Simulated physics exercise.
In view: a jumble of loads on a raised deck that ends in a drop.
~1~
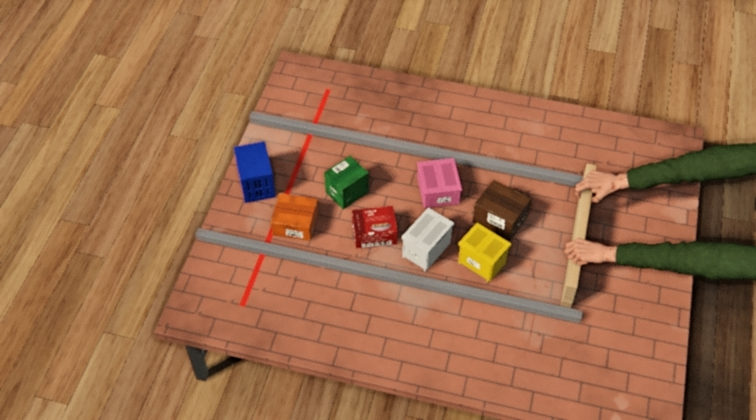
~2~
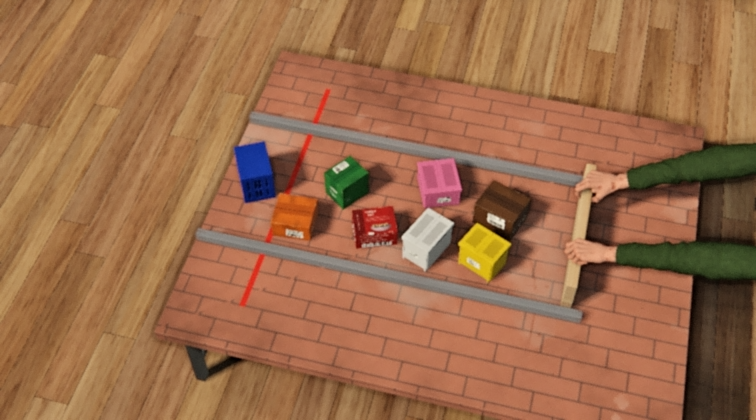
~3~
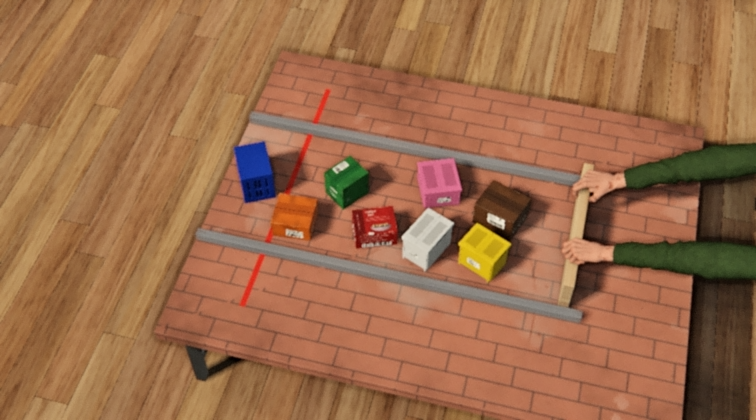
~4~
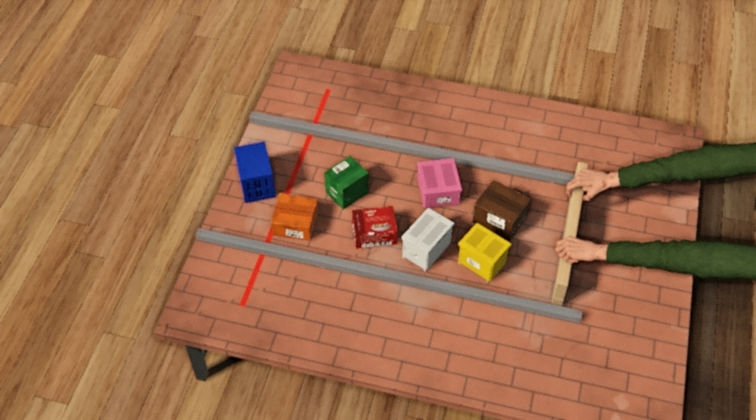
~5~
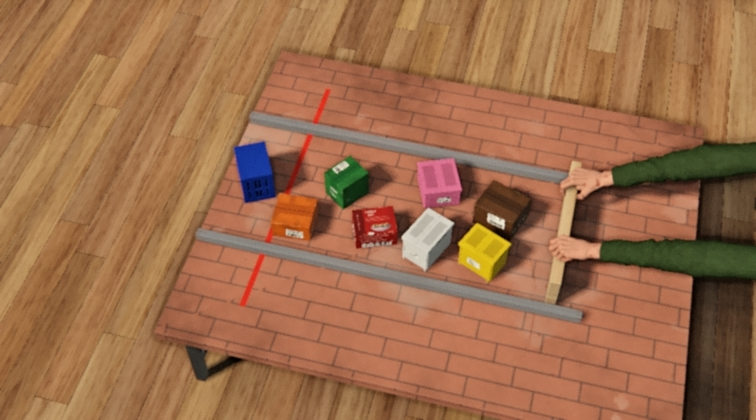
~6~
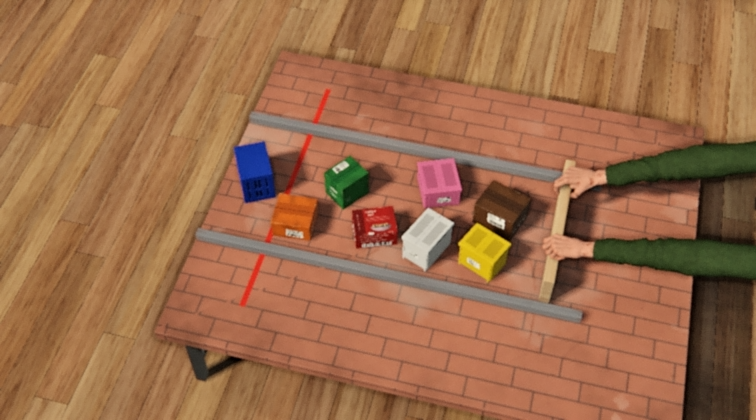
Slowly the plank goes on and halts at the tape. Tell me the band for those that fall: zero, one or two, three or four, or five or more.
The number that fall off is three or four.
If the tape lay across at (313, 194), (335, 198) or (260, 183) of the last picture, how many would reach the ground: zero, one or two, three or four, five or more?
In that order: Either one or two; 1 or 2; at least five.
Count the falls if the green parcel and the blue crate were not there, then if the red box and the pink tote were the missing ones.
It would be 2 and 2.
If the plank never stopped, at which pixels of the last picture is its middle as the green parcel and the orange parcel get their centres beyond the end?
For the green parcel at (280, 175), for the orange parcel at (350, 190).
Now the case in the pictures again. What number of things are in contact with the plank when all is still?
That makes 3.
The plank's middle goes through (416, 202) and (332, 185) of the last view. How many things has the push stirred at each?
6 and 8.
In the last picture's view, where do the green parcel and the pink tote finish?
About (236, 164), and the other about (286, 136).
Early on, none off yet; blue crate at rest near (255, 172); orange parcel at rest near (295, 217); green parcel at rest near (347, 183).
Finally, the number that fall off is three or four; lost, red box, orange parcel and blue crate.
